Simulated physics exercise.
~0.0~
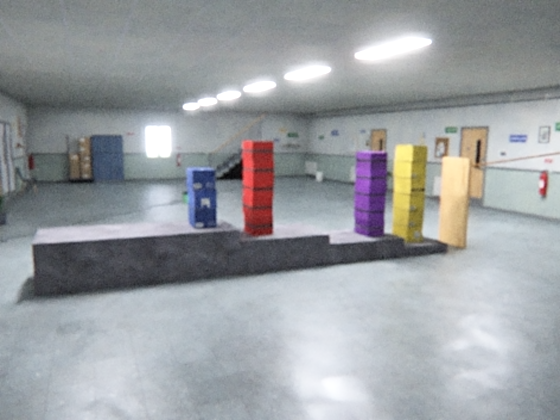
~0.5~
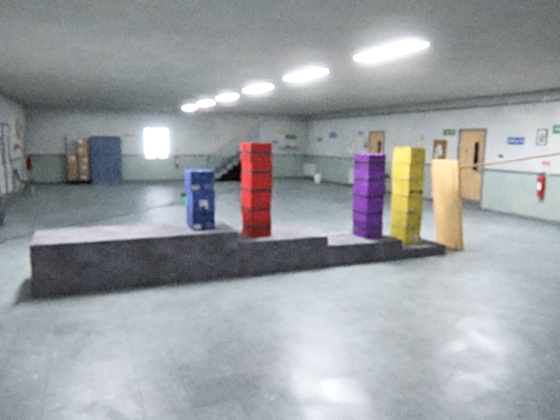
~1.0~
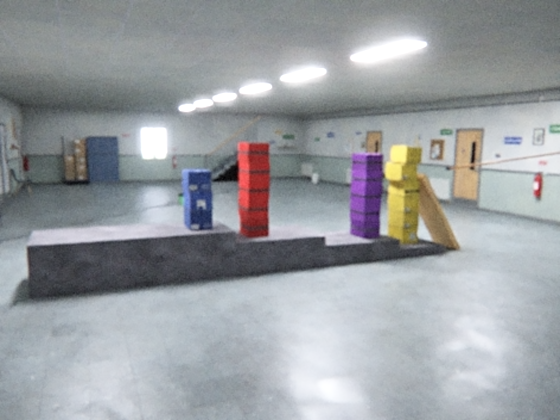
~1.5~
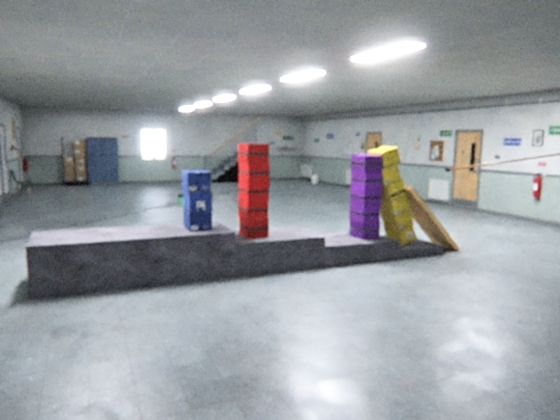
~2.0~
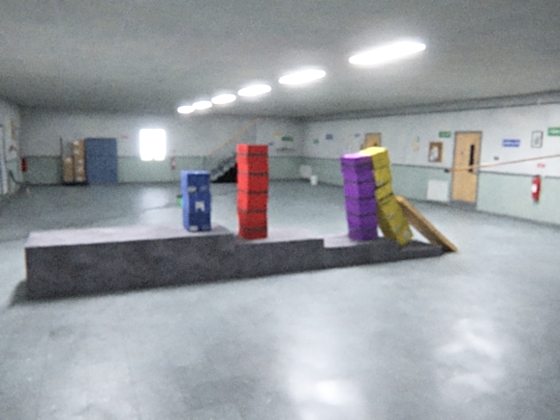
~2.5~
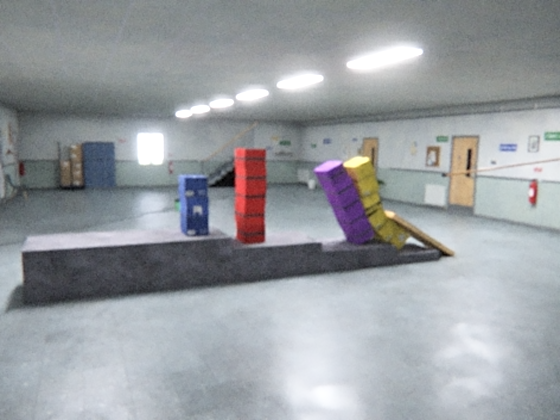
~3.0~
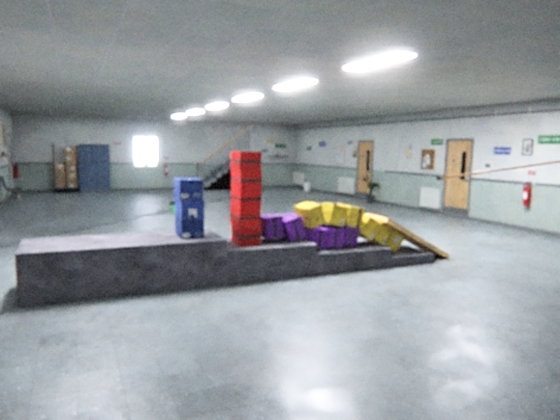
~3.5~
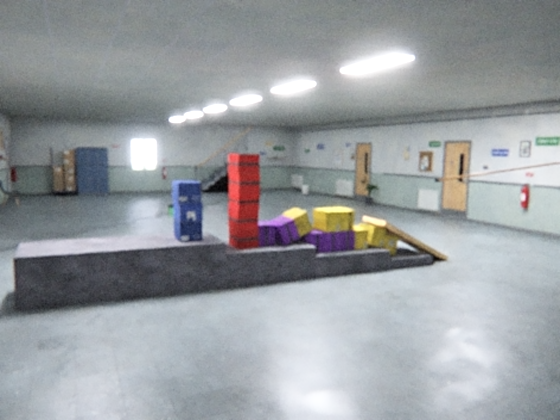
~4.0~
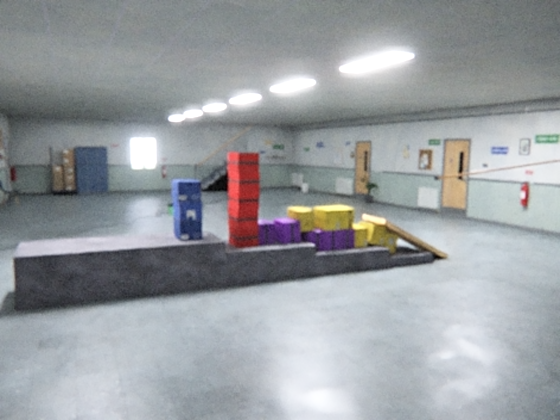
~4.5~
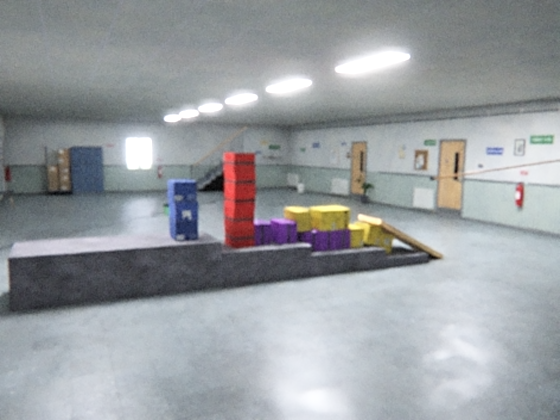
Four columns of stacked boxes, blue, red, purple and yellow from left to right, stand on a low, dark stepped platform in a large grey hall, seen from the front as the view pans slightly right. An upright wooden board at the right end tips left and leans against the yellow column. The yellow boxes tilt into the purple column, and both lean left together while the board slides lower. They topple and break up into a low heap beside the red column. The red and blue columns remain standing, with the board resting at a slant on the right.
